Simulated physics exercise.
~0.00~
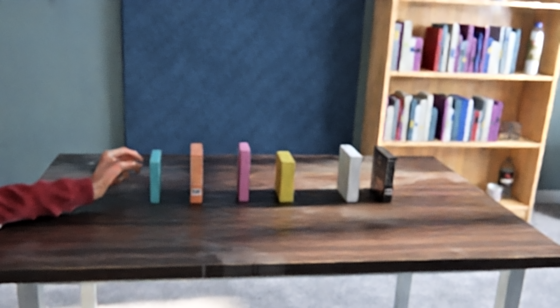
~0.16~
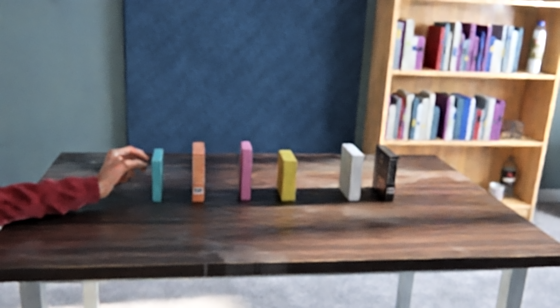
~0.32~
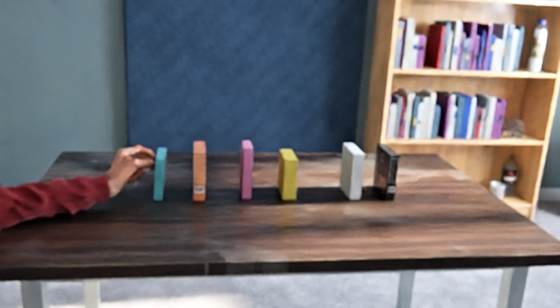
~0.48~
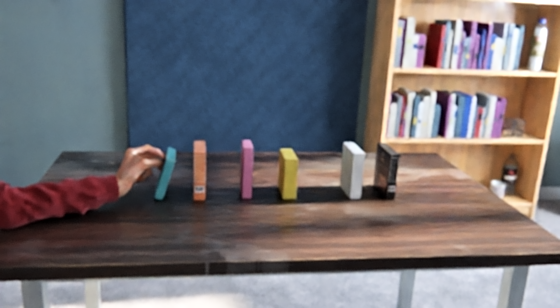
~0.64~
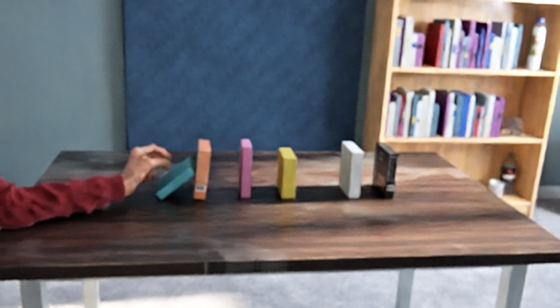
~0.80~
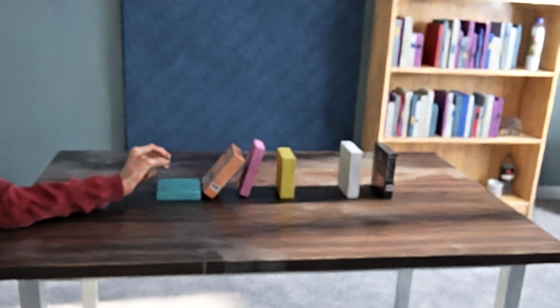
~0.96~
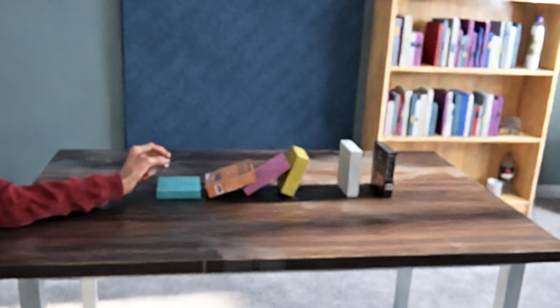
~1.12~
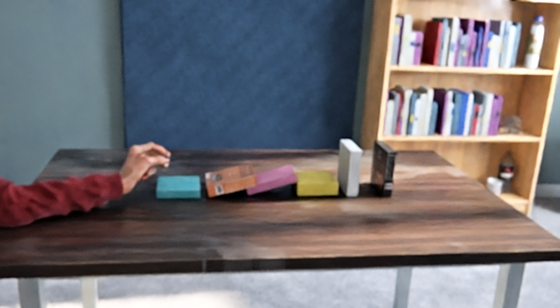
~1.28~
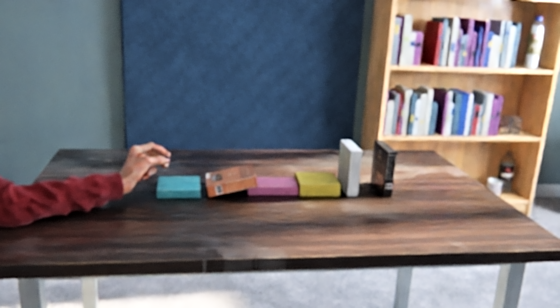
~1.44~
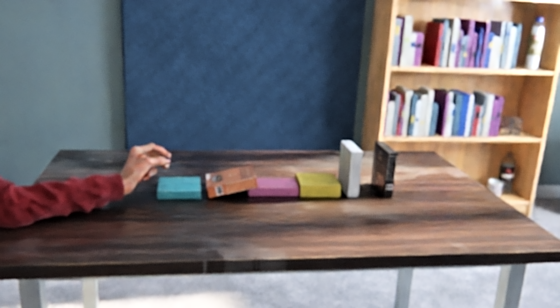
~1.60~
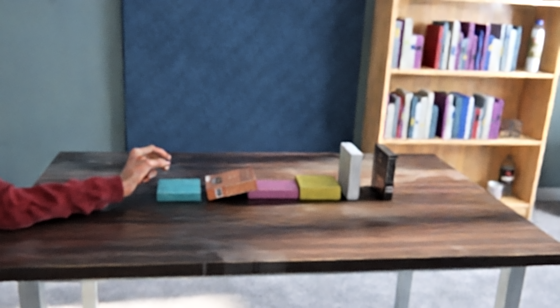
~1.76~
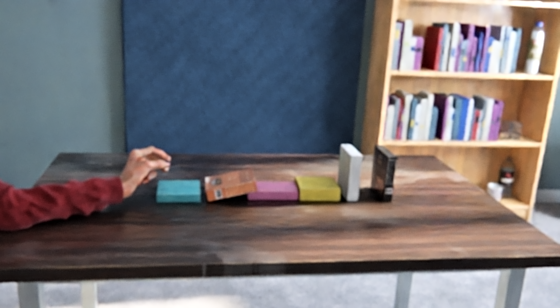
On a dark wooden table in front of a blue panel and a bookshelf, six flat blocks stand on end in a row, with a hand in a red sleeve at the left. The fingers tip the turquoise block to the right, and it drops flat while the hand stays still. The orange packet leans over into the pink block, which tilts into the yellow one. All three topple rightward and settle on the table, the orange packet resting at a slight slant. The white block and the black packet at the right end remain upright.
